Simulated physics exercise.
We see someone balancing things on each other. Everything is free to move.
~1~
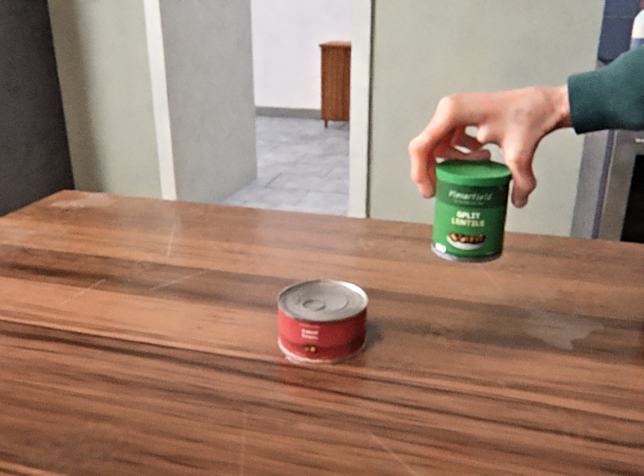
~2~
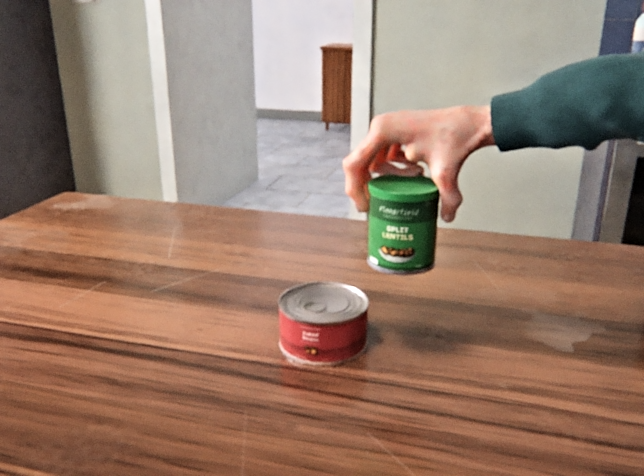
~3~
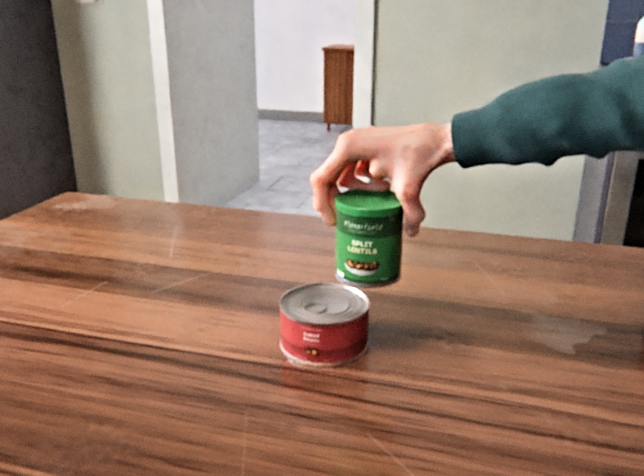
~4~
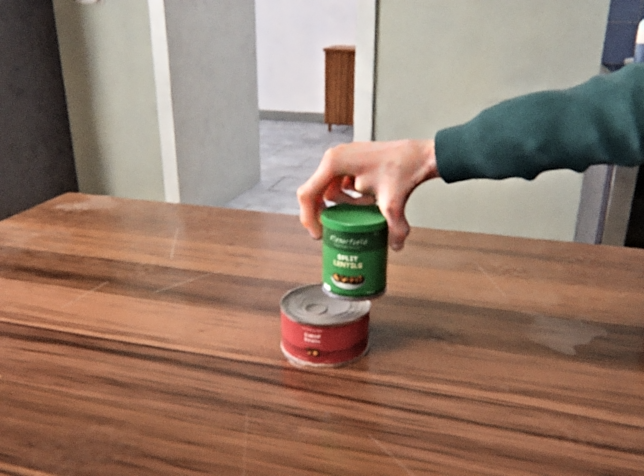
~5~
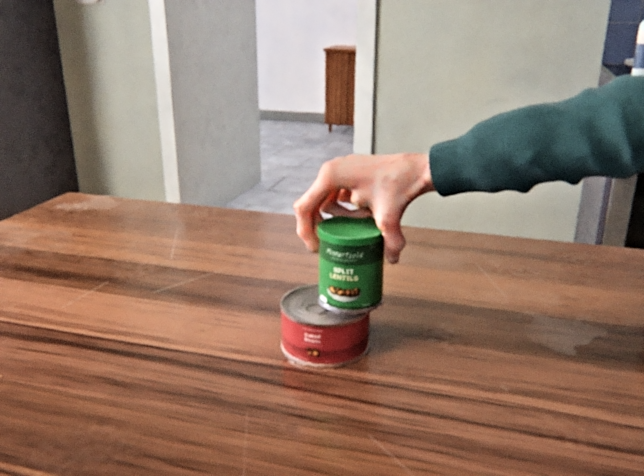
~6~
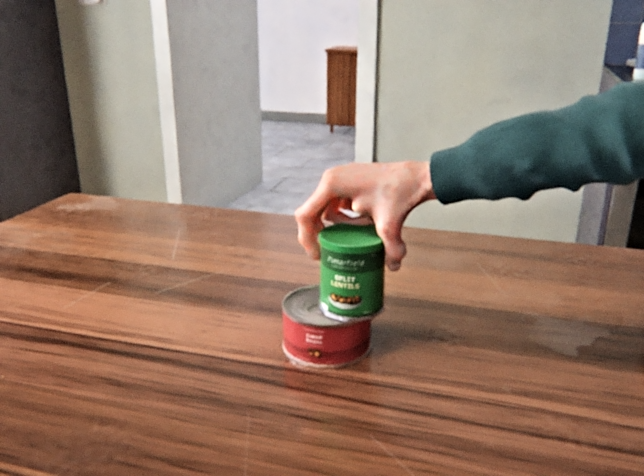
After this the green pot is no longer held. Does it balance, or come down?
It keeps its balance.
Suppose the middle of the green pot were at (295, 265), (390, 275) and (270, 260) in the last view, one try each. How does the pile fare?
First try: It stays up; second try: It comes apart; third try: It gives way.
Then, 0.60 s past the last view, nothing moves.
Then, 1.60 s past the last view, green pot resting near (353, 271).
Finally, all 3 still in place. Final places as the last picture's camera would see them, green pot near (353, 271). The pile stays up.
